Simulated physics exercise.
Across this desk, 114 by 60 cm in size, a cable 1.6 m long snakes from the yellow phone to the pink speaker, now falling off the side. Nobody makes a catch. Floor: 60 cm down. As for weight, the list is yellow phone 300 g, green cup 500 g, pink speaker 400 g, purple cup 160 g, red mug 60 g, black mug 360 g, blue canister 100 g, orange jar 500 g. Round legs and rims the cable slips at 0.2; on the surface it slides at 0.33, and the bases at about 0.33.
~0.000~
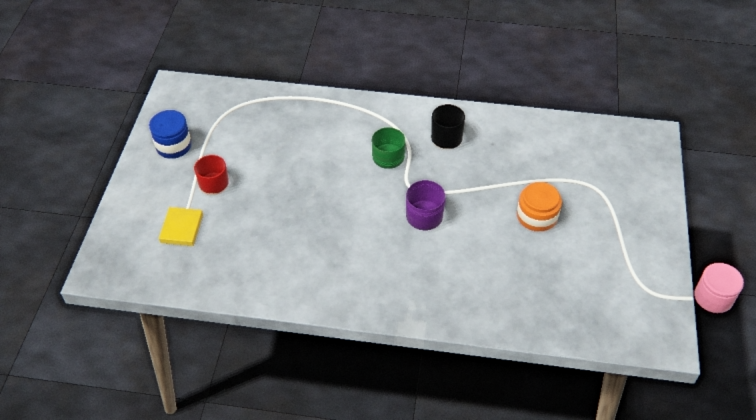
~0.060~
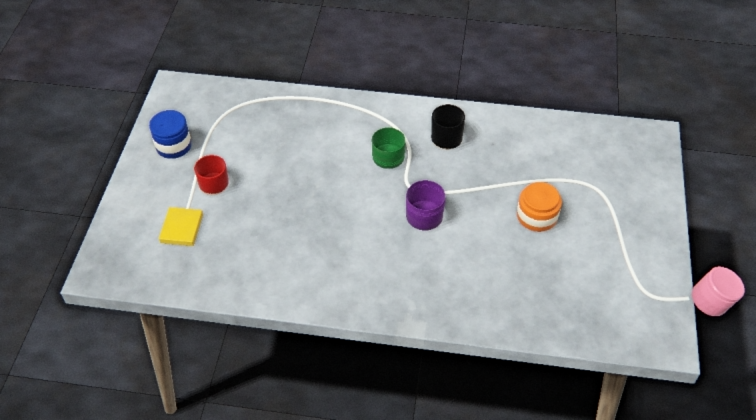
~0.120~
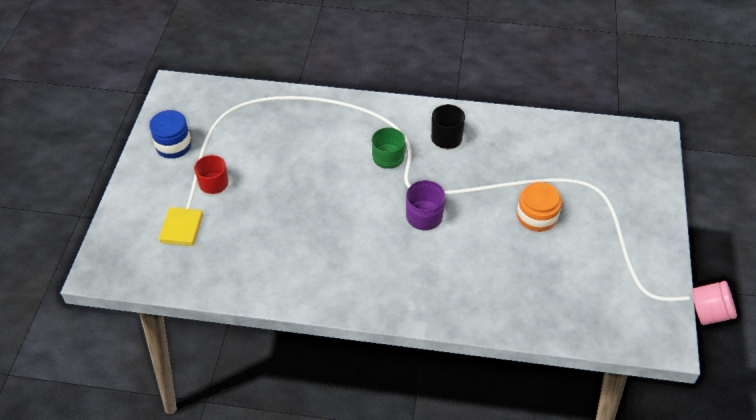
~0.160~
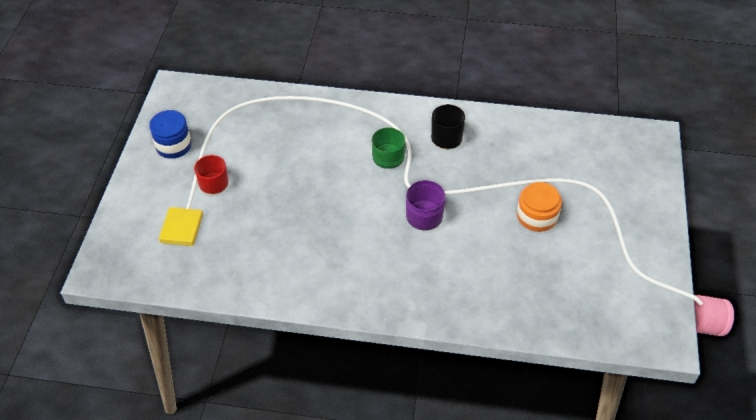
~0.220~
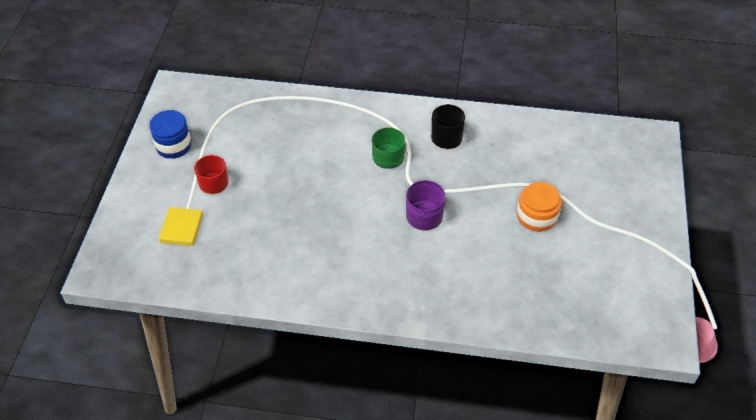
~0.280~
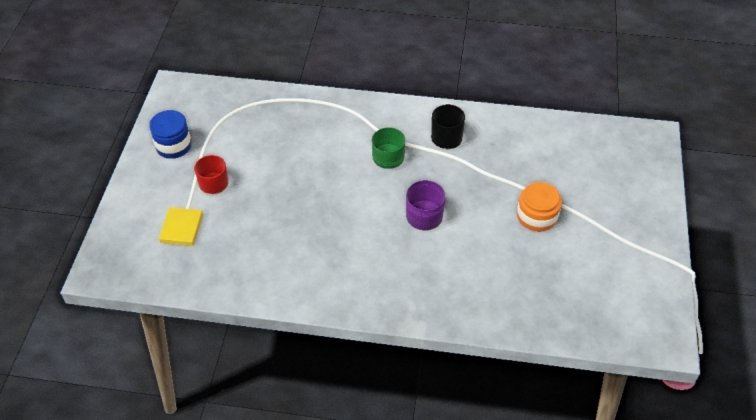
A pink cylindrical object tilts at the right edge of a pale grey desk, seen from a fixed high angle above a dark tiled floor. A white cable runs from a yellow block at left past red, green and purple cups and an orange jar, with a blue canister and black mug behind. The pink object drops beside the desk, pulling the cable's curves straighter while everything else stays put.
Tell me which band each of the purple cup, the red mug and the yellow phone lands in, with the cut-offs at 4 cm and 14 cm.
Bands: The purple cup is in the bottom band; the red mug is in the top band; the yellow phone is in the middle band.
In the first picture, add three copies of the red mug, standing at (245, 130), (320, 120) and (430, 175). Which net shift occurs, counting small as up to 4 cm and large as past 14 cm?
The first would move a long way, the second a long way, the third a long way.
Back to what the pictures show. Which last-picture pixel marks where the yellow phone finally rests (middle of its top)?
It comes to rest close to (213, 206).
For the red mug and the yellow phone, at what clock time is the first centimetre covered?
The red mug at 0.38 seconds and the yellow phone at 0.44 seconds.
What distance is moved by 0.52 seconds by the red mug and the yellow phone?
Red mug: 25 cm; yellow phone: 6 cm.
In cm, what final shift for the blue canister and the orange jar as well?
The blue canister ends up around 0 cm from its start and the orange jar around 0 cm.
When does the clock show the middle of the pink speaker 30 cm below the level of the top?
Close to 0.30 s.
At 0.5 s, the cable's tail end at (226, 209); red mug 24 cm off its start, yellow phone 5 cm off its start, pink speaker over the edge.
At 0.7 s, the cable's tail end at (235, 208); red mug on its side, 51 cm off its start, yellow phone 7 cm off its start, pink speaker over the edge.
At 1.0 s, the cable's tail end at (235, 208); red mug over the edge, yellow phone 7 cm off its start at (213, 206), pink speaker over the edge.
At 1.2 s, the cable's tail end at (235, 208); red mug over the edge, yellow phone 7 cm off its start, pink speaker over the edge.
At 2.4 s, the cable's tail end at (235, 208); red mug over the edge, yellow phone 7 cm off its start at (213, 206), purple cup 0 cm off its start at (426, 195), pink speaker over the edge.
